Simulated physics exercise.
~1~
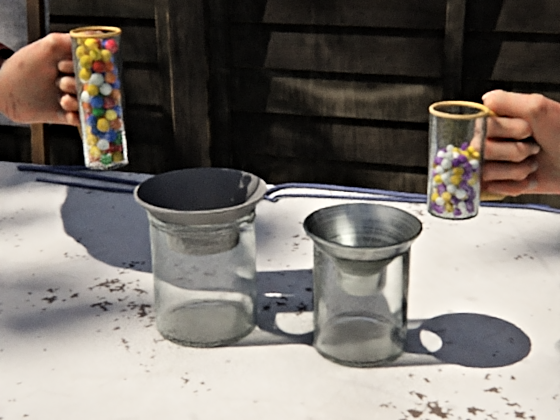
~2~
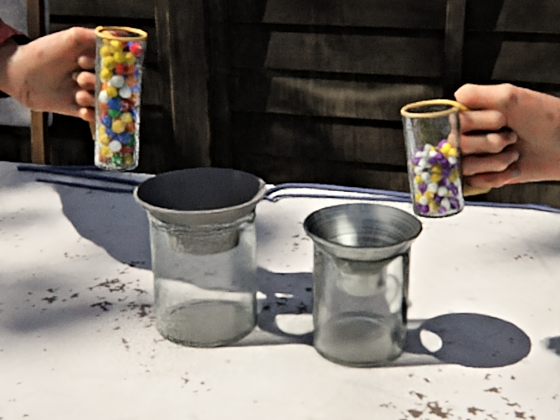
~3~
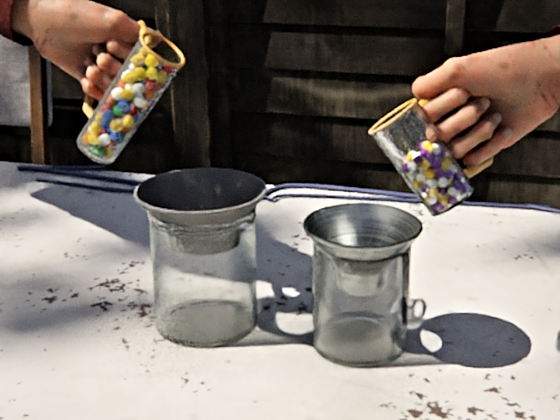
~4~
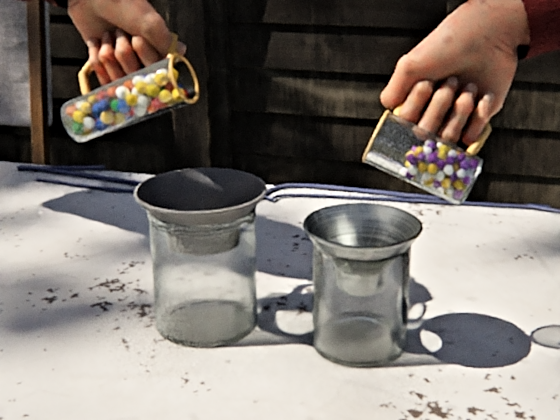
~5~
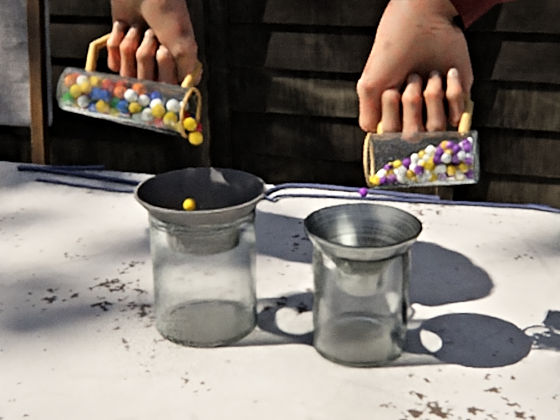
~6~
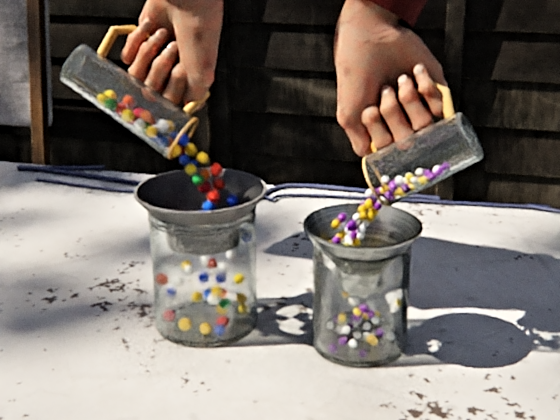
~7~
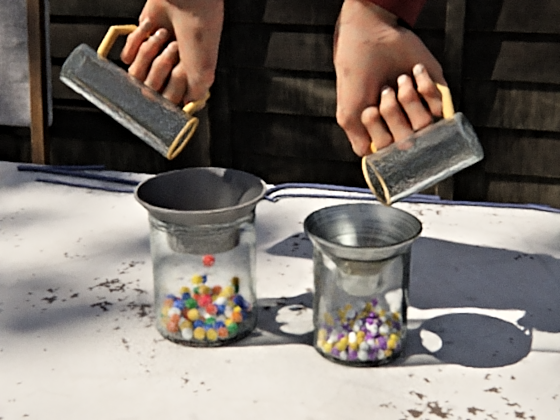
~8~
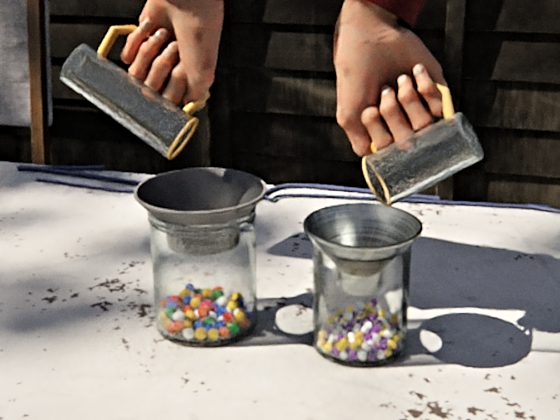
On a worn white tabletop before dark wooden boards, two hands move cups of colourful beads inward and tip them over funnels set in two glass jars; the beads pour through, leaving both cups and funnels empty and all the beads settled in the jars.
